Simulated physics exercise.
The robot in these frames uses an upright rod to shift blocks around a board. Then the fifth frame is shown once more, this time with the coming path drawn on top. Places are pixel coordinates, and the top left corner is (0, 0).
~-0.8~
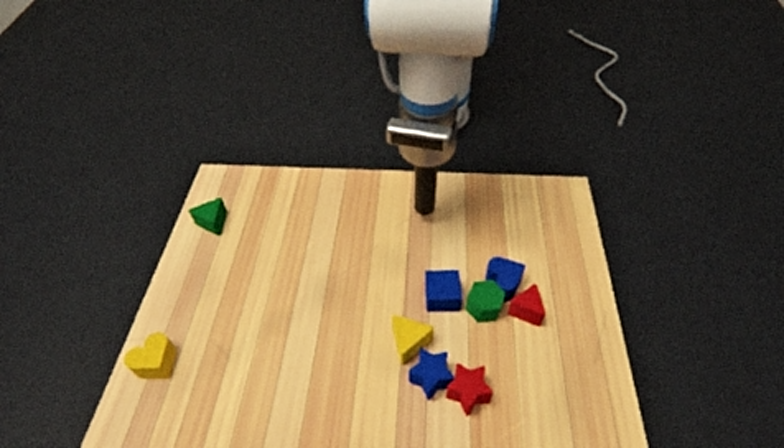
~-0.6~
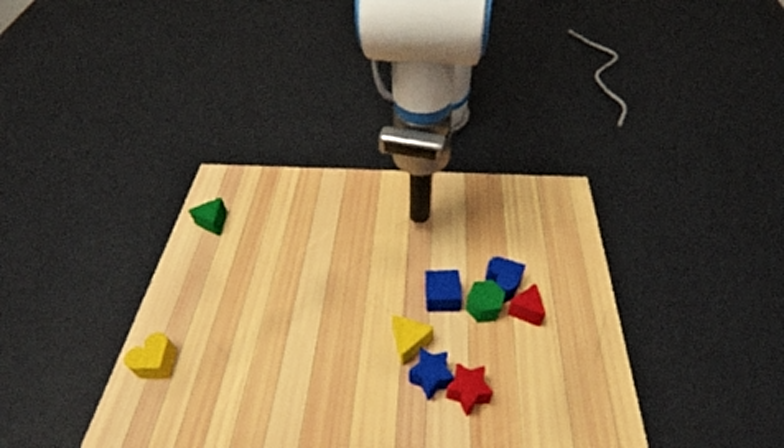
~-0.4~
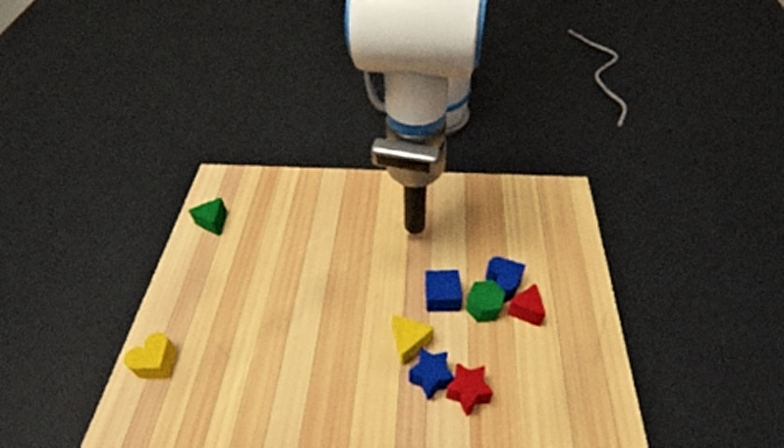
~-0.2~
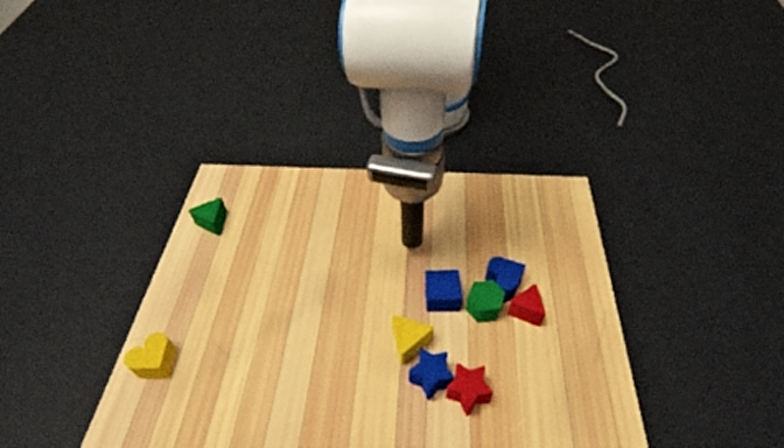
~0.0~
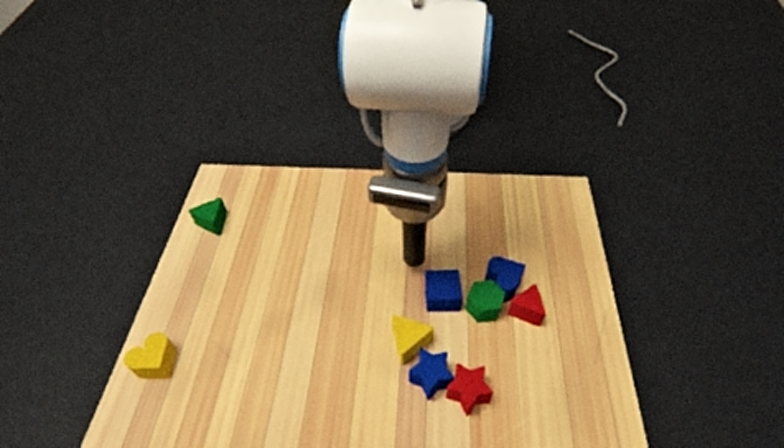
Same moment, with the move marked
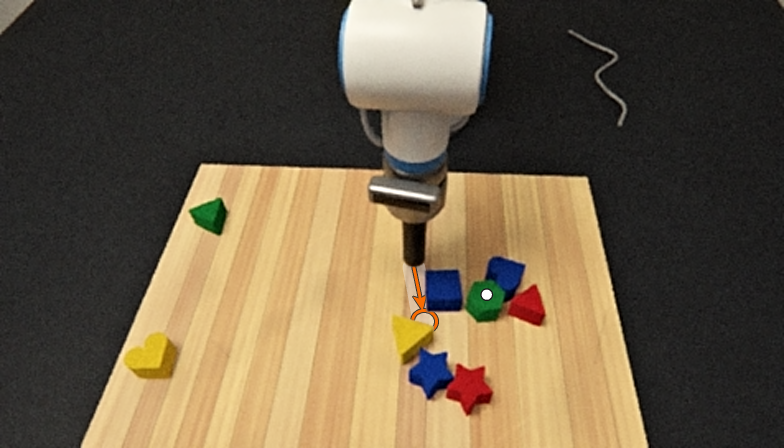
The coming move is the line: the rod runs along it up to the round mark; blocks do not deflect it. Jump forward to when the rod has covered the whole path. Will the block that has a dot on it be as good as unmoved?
It seems not.
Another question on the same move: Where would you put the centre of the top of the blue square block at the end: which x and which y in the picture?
Expect it around (461, 315).
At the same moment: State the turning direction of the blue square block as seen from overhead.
It is turned anticlockwise.
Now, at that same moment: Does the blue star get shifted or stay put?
It barely shifts, if at all.
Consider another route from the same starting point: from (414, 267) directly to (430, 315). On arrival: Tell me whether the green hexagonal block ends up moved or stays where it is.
The green hexagonal block changes place.
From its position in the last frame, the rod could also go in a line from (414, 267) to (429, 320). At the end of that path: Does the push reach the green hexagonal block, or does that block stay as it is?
Put simply, it goes somewhere else.
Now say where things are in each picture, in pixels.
Lower end of the rod (425, 208), tops of blocks, yellow triangular block (409, 331), blue star (432, 367), blue square block (444, 284), green hexagonal block (487, 295), in the first picture.
Rod (420, 215), blocks as before, in the second picture.
Rod (415, 226), blocks as before, in the third picture.
Rod (412, 240), blocks as before, in the fourth picture.
Rod (414, 258), yellow triangular block (409, 331), blue star (432, 367), blue square block (444, 284), green hexagonal block (487, 295), in the fifth picture.
The drawn path runs from (414, 267) to (425, 321); the dot is on the green hexagonal block.
On the path given first. Halfway along, rod (420, 285); blue square block (452, 297), turned 15° anticlockwise; green hexagonal block (491, 297), turned 15° anticlockwise.
At the end, rod (425, 312); yellow triangular block not moved; blue star not moved; blue square block (461, 315), turned 45° anticlockwise; green hexagonal block (496, 301), turned 35° anticlockwise.
